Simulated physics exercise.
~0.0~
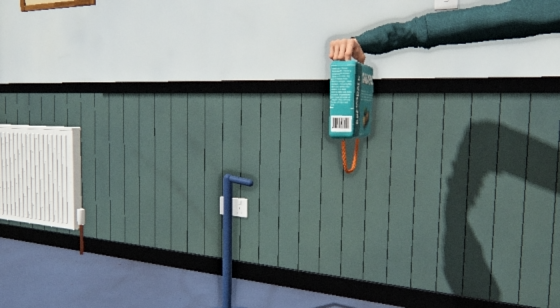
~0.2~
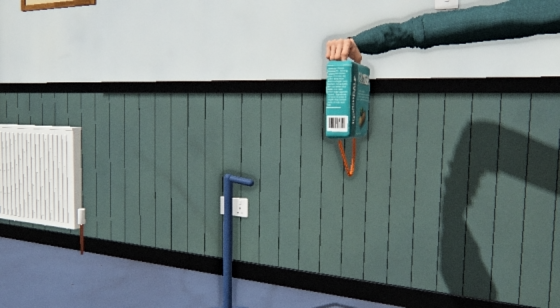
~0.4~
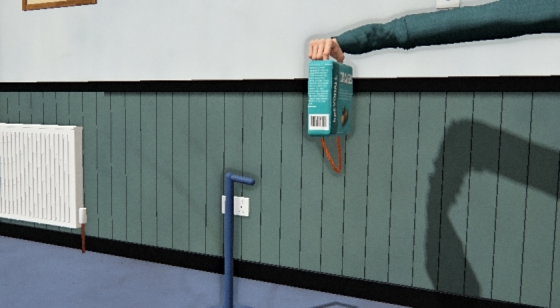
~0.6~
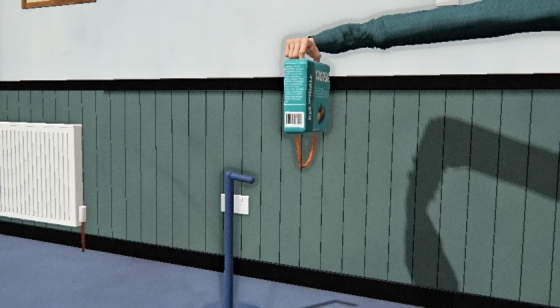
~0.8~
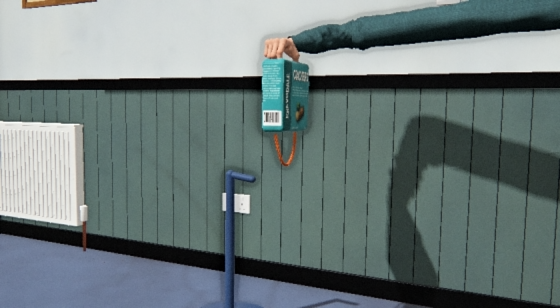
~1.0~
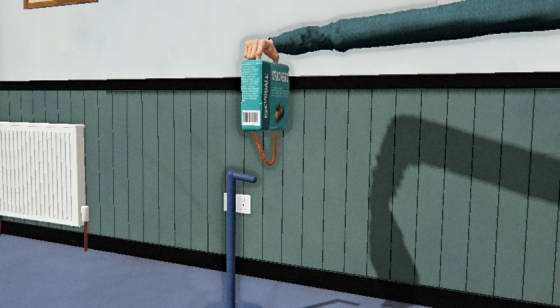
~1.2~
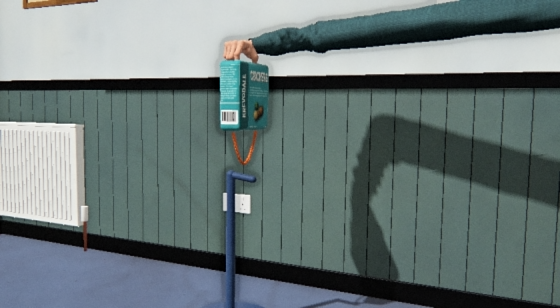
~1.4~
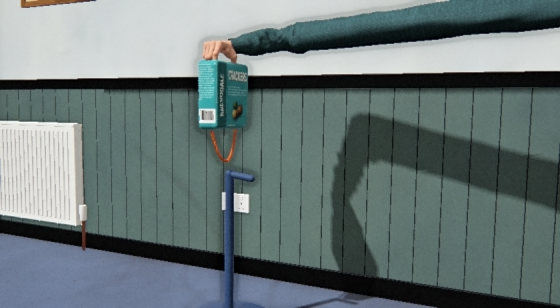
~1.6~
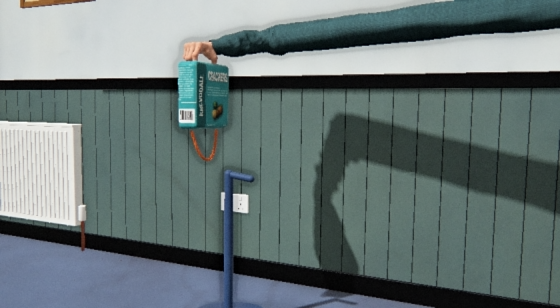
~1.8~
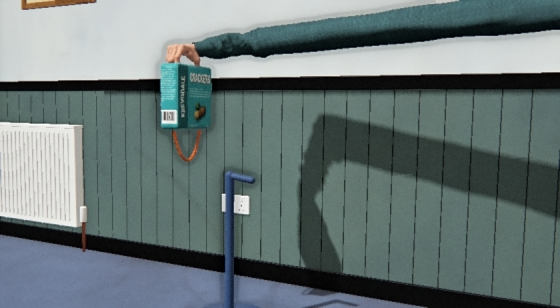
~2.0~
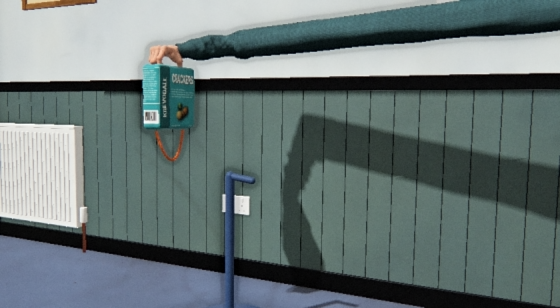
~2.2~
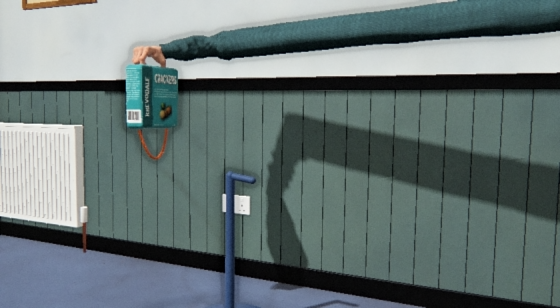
To begin with, a hand at the end of a long teal sleeve holds a turquoise bag upright against a wall with green panelling below and white above, an orange-brown loop dangling beneath it. A blue post with a short bar at its top stands to the left, near a white radiator. The arm carries the bag steadily leftward at about the same height, its shadow sliding along the panels. The bag nears the post, and the loop passes just above the bar without catching. The arm continues left, and the bag ends clear of the post, still held above the radiator's right side.
